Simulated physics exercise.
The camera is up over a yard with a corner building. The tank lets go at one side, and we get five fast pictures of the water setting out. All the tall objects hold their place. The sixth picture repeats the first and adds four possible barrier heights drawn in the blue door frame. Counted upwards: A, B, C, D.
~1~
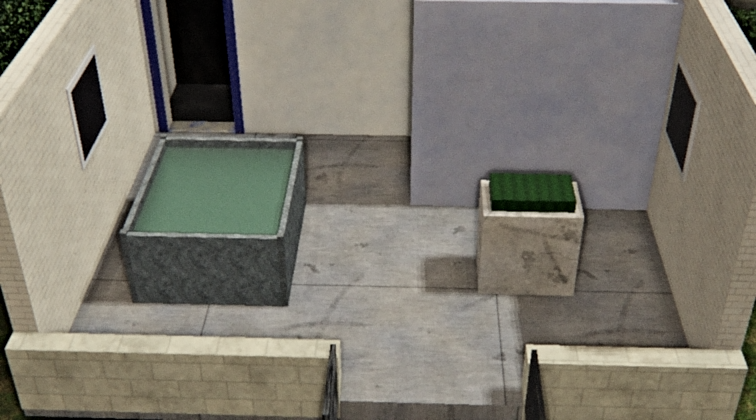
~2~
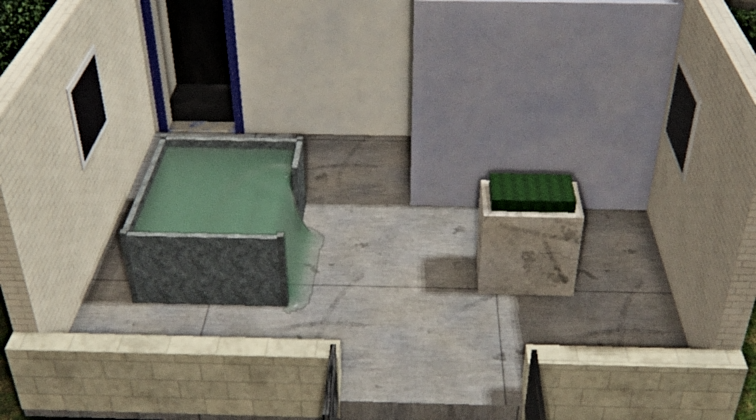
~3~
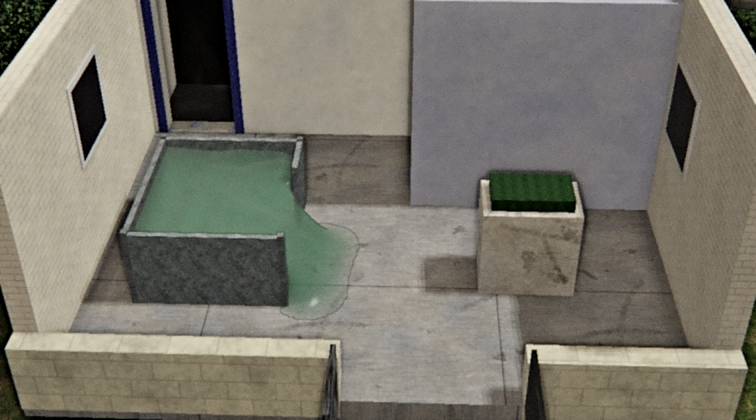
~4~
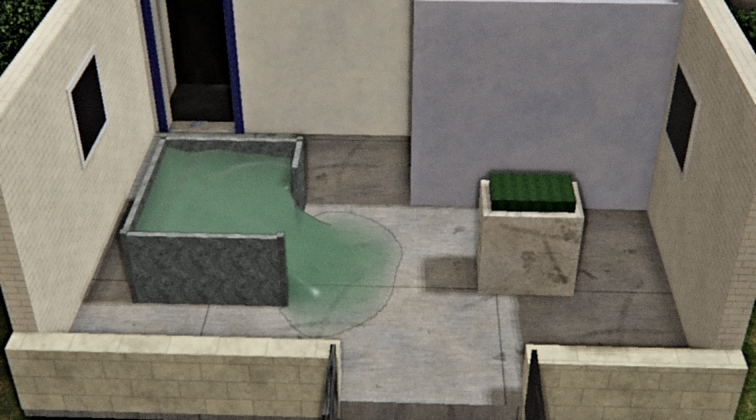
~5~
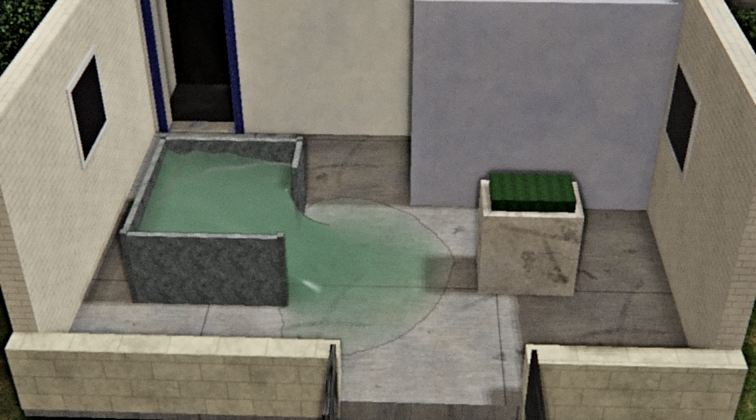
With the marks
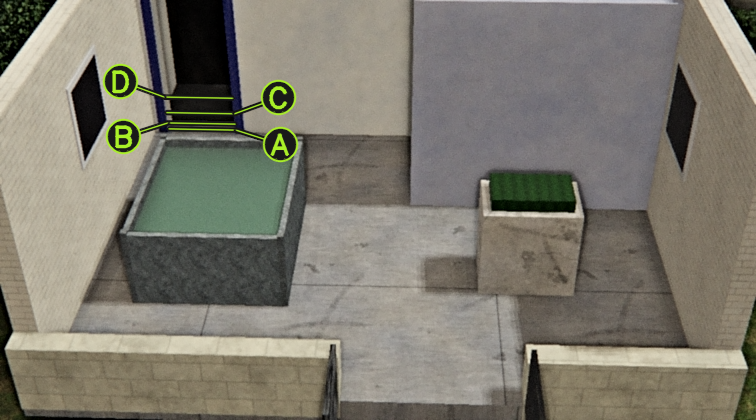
Green water pouring from the right side of a raised stone tank and spreading across the paved floor of a walled yard.
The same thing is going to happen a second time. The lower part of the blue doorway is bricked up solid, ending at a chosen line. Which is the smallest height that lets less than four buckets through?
A is the one.
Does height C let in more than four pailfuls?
No.
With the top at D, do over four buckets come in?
No.
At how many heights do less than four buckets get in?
All four.
On the marked copy, A at (202, 129); B at (201, 123); C at (200, 113); D at (198, 97); from the bottom up A, B, C, D.
Choosing A, a splash gets over, under a bucket.
Choosing B, nothing gets over.
Choosing C, nothing gets over.
Choosing D, nothing gets over.
